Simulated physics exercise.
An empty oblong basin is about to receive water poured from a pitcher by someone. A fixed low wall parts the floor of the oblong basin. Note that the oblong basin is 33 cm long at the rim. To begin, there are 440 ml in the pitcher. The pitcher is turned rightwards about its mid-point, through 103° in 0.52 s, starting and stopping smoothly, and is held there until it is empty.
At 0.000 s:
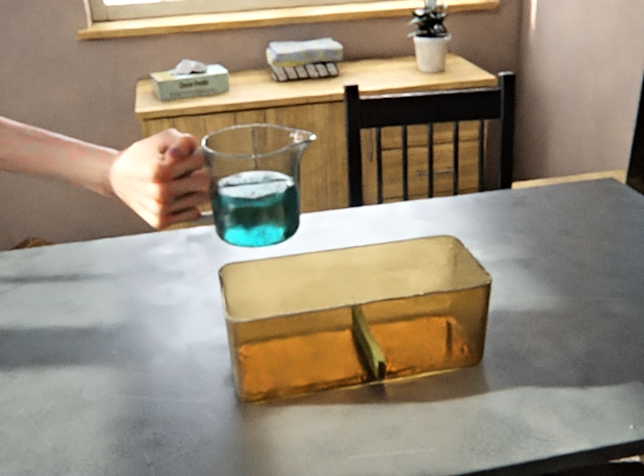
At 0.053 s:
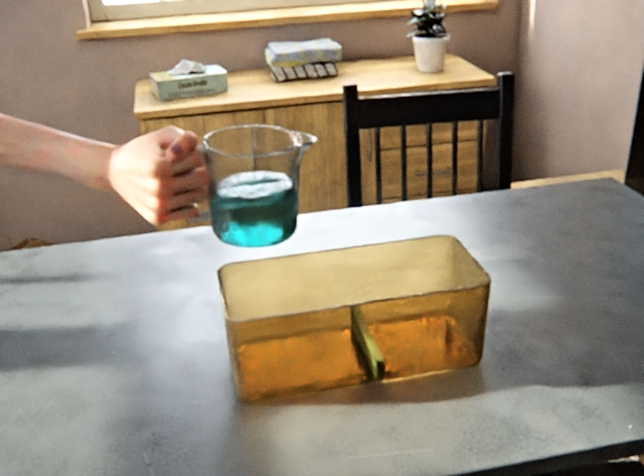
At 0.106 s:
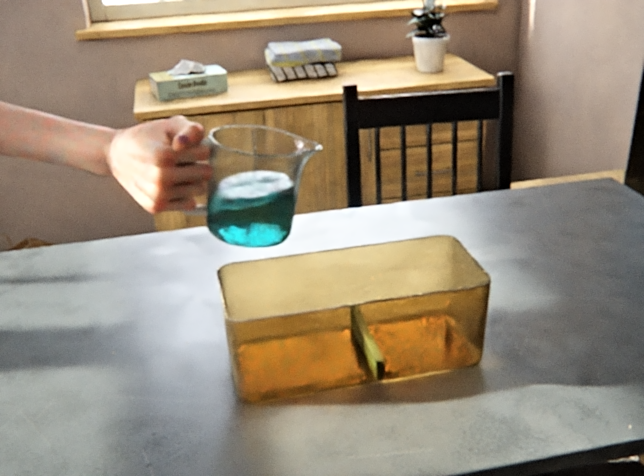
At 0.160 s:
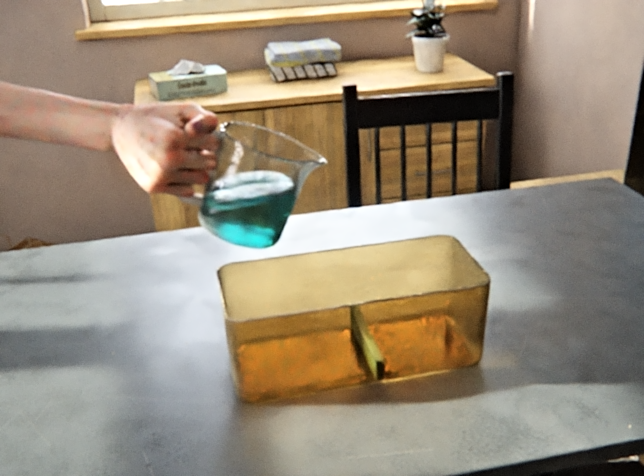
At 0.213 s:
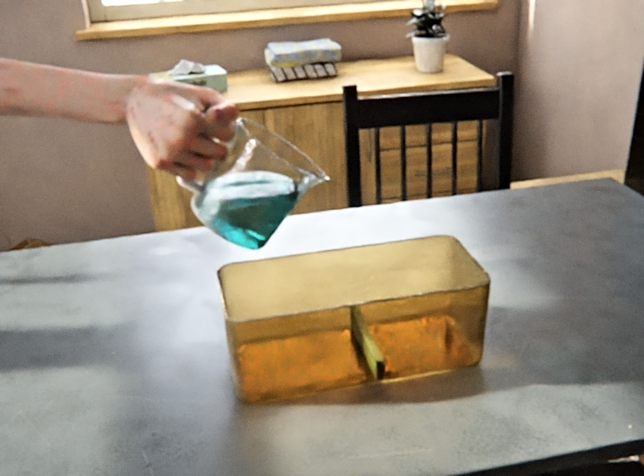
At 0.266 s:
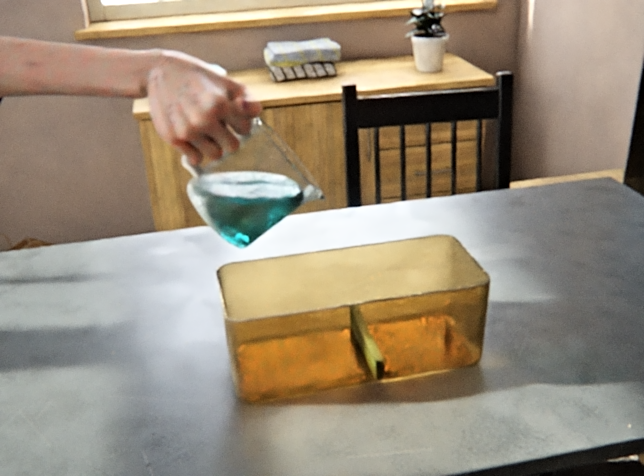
A hand reaching in from the left holds a clear glass pitcher of blue-green liquid above a grey table, seen from slightly above in a sunlit room. Below it sits an oblong amber basin with a low divider across its middle, before a black chair and a wooden cabinet holding a potted plant. The hand rises and tilts the pitcher steadily rightwards, while the camera stays still.
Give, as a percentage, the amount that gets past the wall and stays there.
Past the wall: About 19 %.
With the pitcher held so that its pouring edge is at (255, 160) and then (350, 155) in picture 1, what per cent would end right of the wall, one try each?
Try 1: Approx. 10 %; try 2: Approx. 85 %.
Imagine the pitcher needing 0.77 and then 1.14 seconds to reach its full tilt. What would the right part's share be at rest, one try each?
Respectively 20 and 30 %.
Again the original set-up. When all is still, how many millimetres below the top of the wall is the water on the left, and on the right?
18 mm left, 26 mm right.
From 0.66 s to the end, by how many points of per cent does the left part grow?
I'd put it near 18 percent.
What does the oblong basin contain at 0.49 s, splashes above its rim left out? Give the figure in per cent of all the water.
Roughly 14 percent of it.
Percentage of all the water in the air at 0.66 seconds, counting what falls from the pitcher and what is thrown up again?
Close to 14 per cent.
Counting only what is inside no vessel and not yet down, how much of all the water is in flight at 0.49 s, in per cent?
I'd put it at about 30 percent.
By 0.49 s the tilt is 102° and 56 per cent is still to pour, 14 is left of the wall and 0 right of it.
By 0.66 s the tilt is 103° and 17 per cent is still to pour, 60 is left of the wall and 10 right of it.
By 0.83 s the tilt is 103° and 4 per cent is still to pour, 71 is left of the wall and 18 right of it.
By 1.02 s the tilt is 103° and 1 per cent is still to pour, 77 is left of the wall and 19 right of it.
At rest 77 per cent lies left of the wall, 19 right of it and 3 outside.
